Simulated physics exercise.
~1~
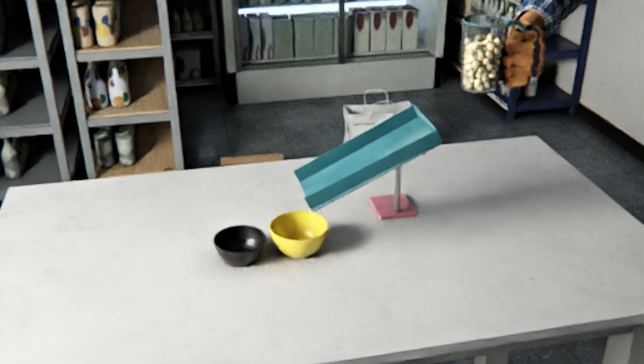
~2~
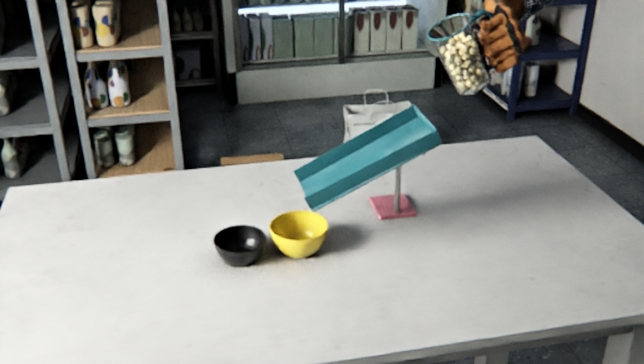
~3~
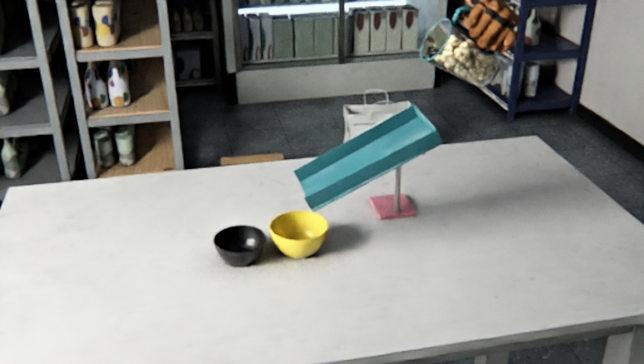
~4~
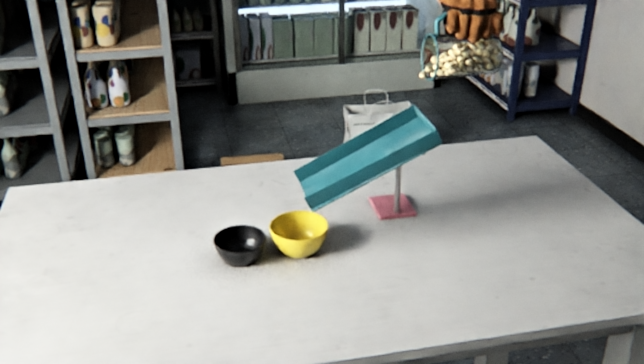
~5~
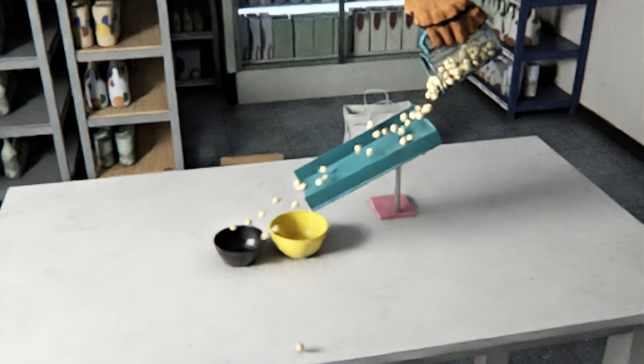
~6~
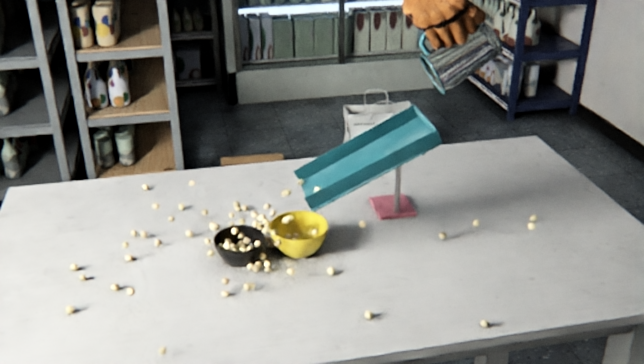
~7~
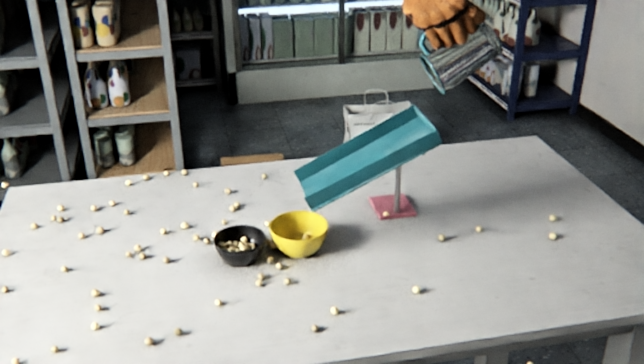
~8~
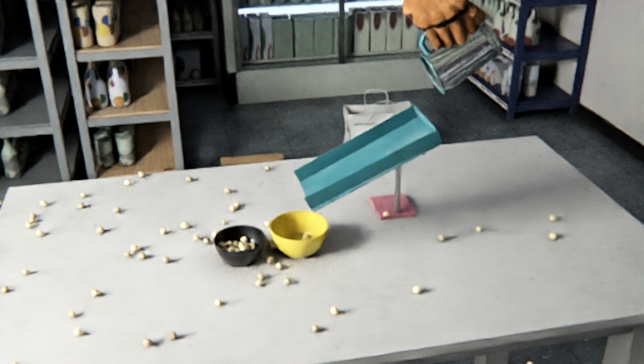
Gloved hand tipping a cup of nuts down a teal slope, most scattering across the table, some landing in the black bowl.
